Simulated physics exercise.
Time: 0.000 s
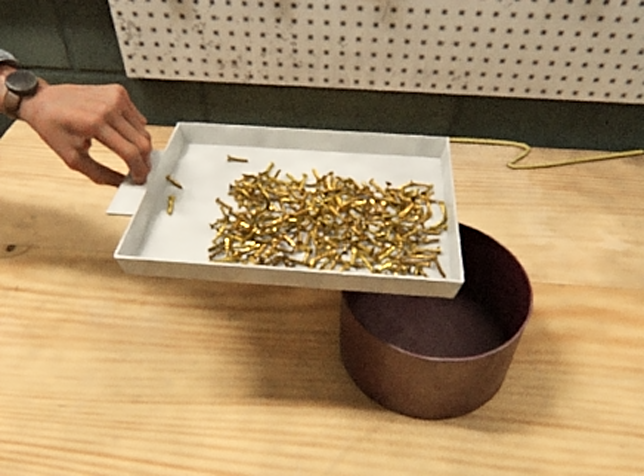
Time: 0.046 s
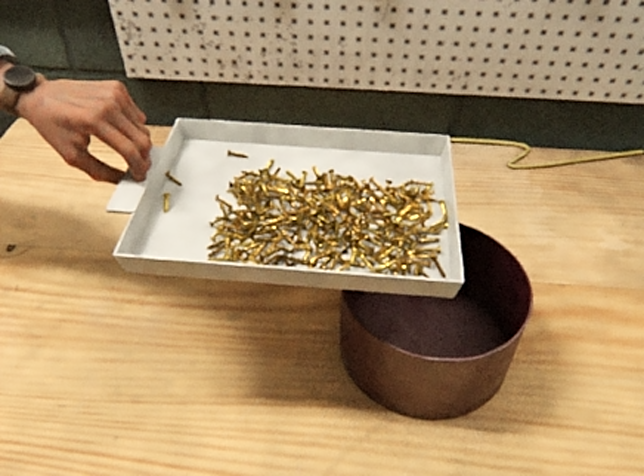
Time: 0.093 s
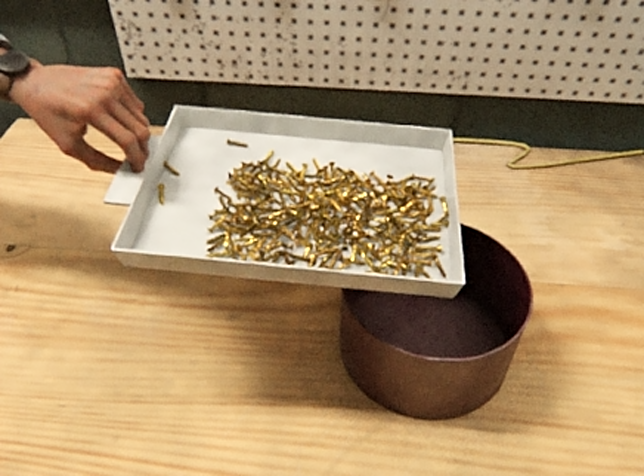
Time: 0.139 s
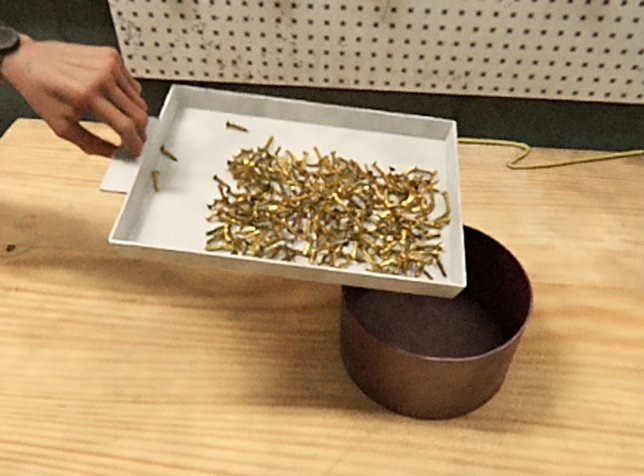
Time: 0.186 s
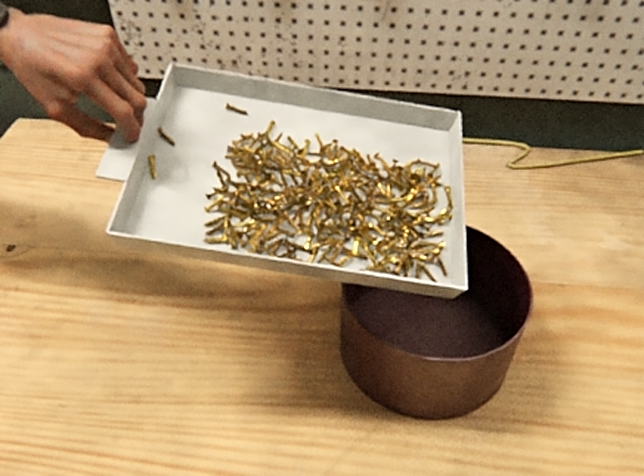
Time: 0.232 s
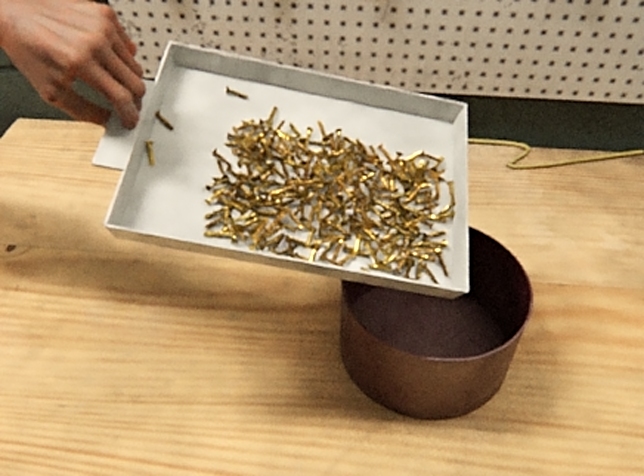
On a wooden workbench, a hand lifted the left end of a white tray of brass-coloured screws, gradually tilting it down toward the dark round pot at right, while the screws stayed heaped inside.
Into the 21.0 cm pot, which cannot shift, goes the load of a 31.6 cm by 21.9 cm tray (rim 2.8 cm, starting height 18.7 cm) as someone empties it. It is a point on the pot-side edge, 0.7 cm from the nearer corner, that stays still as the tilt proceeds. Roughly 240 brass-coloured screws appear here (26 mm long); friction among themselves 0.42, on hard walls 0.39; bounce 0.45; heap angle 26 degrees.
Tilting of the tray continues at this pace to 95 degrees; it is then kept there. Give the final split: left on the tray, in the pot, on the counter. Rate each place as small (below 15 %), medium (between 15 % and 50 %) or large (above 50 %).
Tray - small; pot - small; counter - large.
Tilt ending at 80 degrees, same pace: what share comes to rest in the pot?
Roughly 5 %.
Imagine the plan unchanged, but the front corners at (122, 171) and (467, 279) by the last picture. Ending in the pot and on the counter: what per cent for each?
The pot gets 75 and the counter 25.
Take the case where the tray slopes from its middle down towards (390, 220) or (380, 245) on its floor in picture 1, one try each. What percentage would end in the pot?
Around 70 % for the first direction, around 20 % for the second.
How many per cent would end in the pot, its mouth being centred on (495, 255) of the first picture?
Roughly 0 percent would end up there.
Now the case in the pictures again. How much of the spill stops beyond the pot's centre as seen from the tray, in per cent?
I reckon around 90 per cent.
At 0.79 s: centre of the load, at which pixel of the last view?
(450, 293) or thereabouts.
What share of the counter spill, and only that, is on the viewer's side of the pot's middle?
About 100 per cent.
After 0.57 s, tilt 56 degrees; the tray holds 100 %, the pot 0 %.
After 0.79 s, tilt 81 degrees; the tray holds 90 %, the pot 0 %.
Then, at 1.13 s, tilt 95 degrees; the tray holds 5 %, the pot 0 %.
In the end, at 2.1 s, tray 0 %, pot 0 %, counter 100 %.
